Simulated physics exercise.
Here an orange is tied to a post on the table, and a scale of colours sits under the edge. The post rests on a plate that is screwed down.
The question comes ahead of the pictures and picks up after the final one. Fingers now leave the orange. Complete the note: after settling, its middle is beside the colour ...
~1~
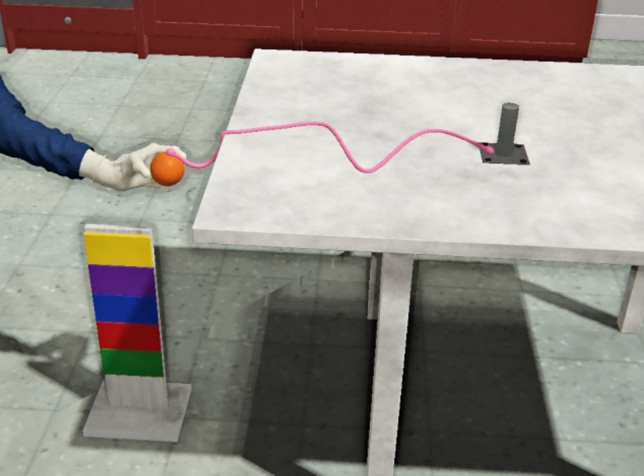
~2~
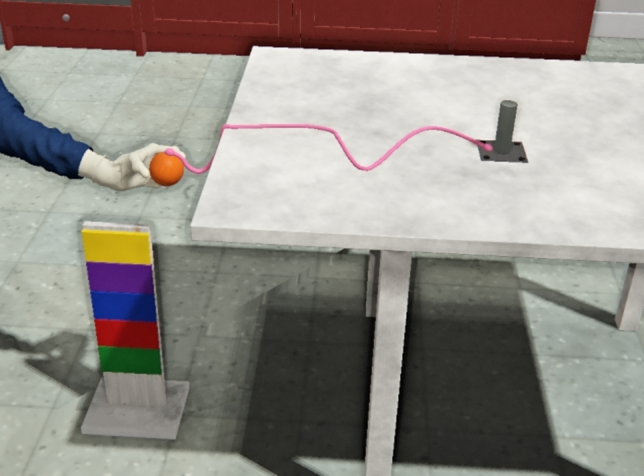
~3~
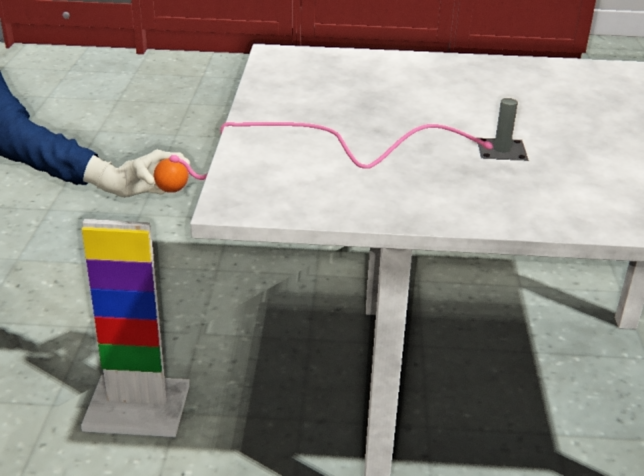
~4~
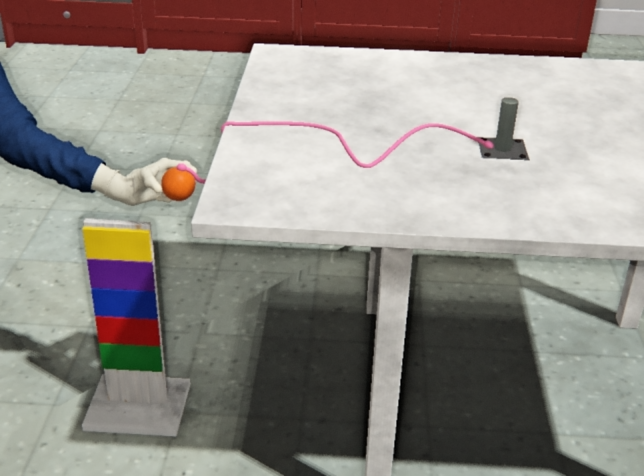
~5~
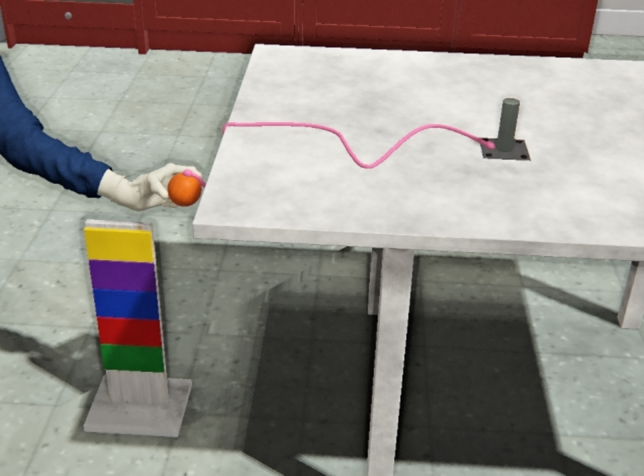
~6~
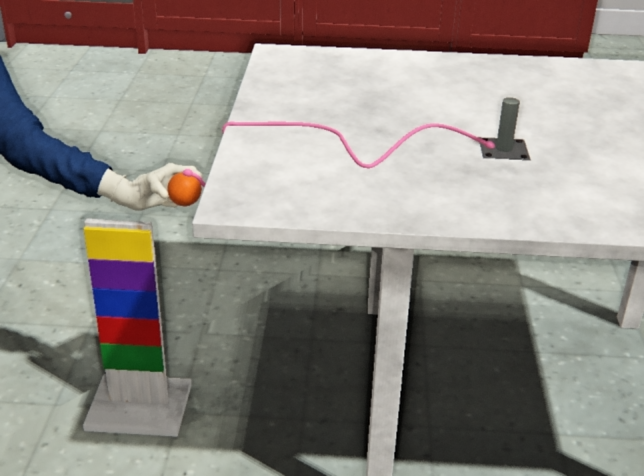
... Red.
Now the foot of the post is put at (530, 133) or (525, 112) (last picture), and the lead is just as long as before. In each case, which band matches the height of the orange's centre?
For the first try, blue; for the second, blue.
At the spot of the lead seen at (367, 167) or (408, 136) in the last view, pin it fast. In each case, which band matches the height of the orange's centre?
Each in turn comes out as purple, blue.
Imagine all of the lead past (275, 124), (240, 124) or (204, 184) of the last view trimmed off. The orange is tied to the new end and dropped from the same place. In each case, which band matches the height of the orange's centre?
One after the other, above them all; yellow; blue.
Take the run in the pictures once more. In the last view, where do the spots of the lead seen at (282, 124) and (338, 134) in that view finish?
(223, 196) and (222, 141).
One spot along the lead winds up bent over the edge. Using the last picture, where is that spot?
About (338, 134).
Early on, orange near (209, 318); level with blue.
Midway, orange near (238, 330); level with red.
Near the end, orange near (225, 334); level with red.
Finally, orange near (232, 335); level with red. Its middle rests at the red band.
